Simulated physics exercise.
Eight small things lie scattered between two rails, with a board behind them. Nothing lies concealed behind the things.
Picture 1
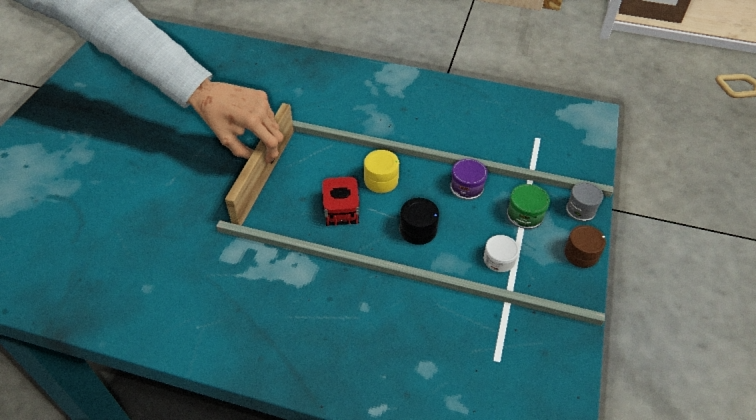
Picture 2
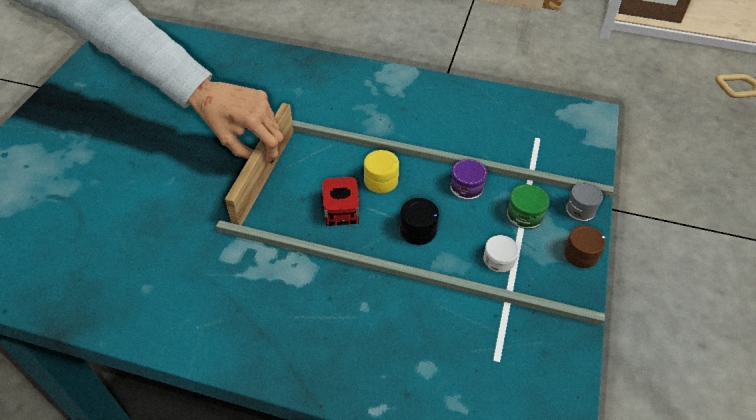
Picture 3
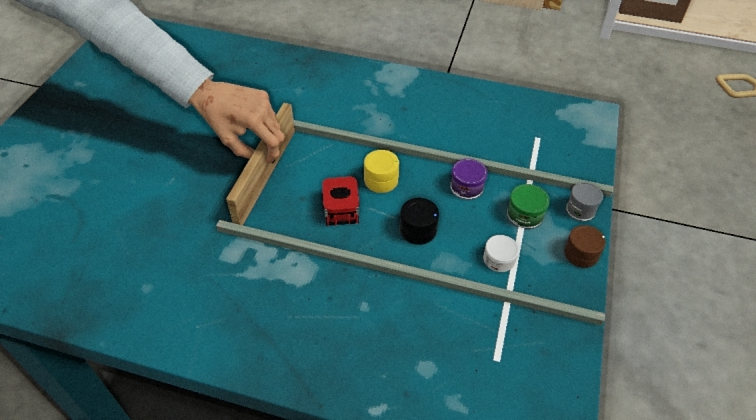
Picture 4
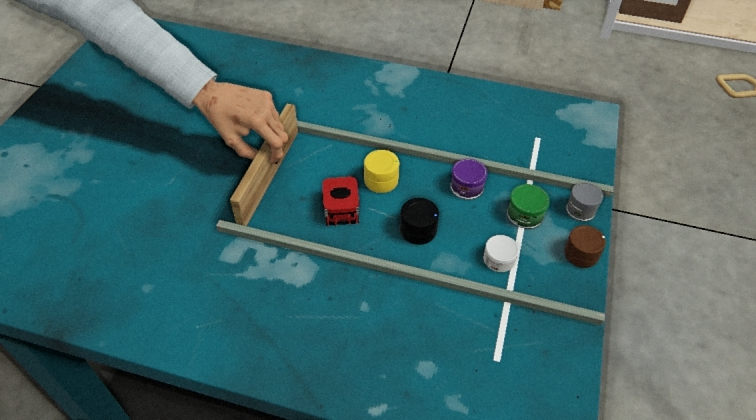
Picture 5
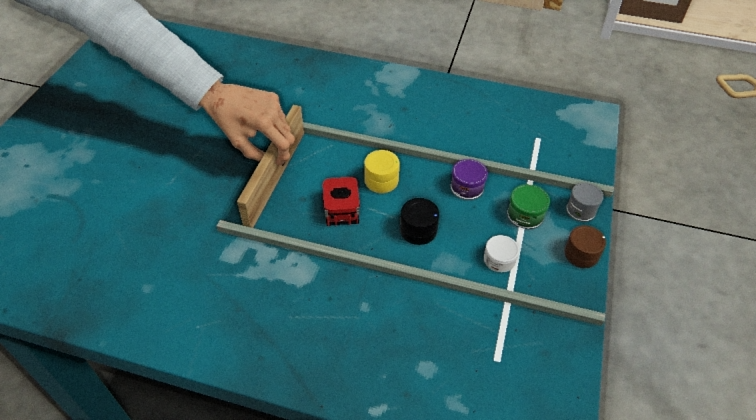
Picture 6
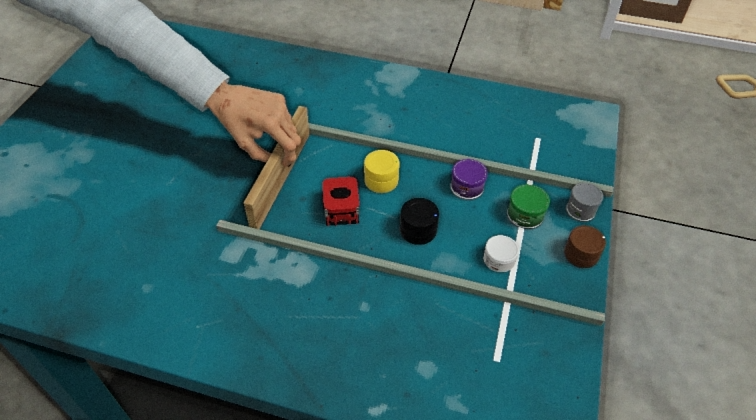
A hand slides a wooden board slightly right between two rails, behind eight small still objects.
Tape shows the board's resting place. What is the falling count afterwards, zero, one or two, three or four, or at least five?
Afterwards the falling count is zero.
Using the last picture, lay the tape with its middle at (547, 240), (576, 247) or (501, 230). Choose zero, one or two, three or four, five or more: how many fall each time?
Falls: Just one or two; 3 or 4; not one.
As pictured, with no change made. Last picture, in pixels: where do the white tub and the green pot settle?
You'll find the first one at (570, 289) and the second at (580, 225).
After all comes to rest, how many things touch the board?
Count recorded: 3.
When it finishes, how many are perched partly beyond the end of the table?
The number would be 1.
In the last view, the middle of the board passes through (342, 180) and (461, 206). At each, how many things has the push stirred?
Counts: 1 and 5.
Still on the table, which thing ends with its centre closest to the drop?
Answer: The brown lid.
Soon after, none off yet; brown lid at rest near (584, 247); grey tin at rest near (584, 202); green pot at rest near (528, 207).
Then, none off yet; brown lid at rest near (584, 247); grey tin at rest near (584, 202); green pot moving near (534, 209).
At rest, the number that fall off is zero.
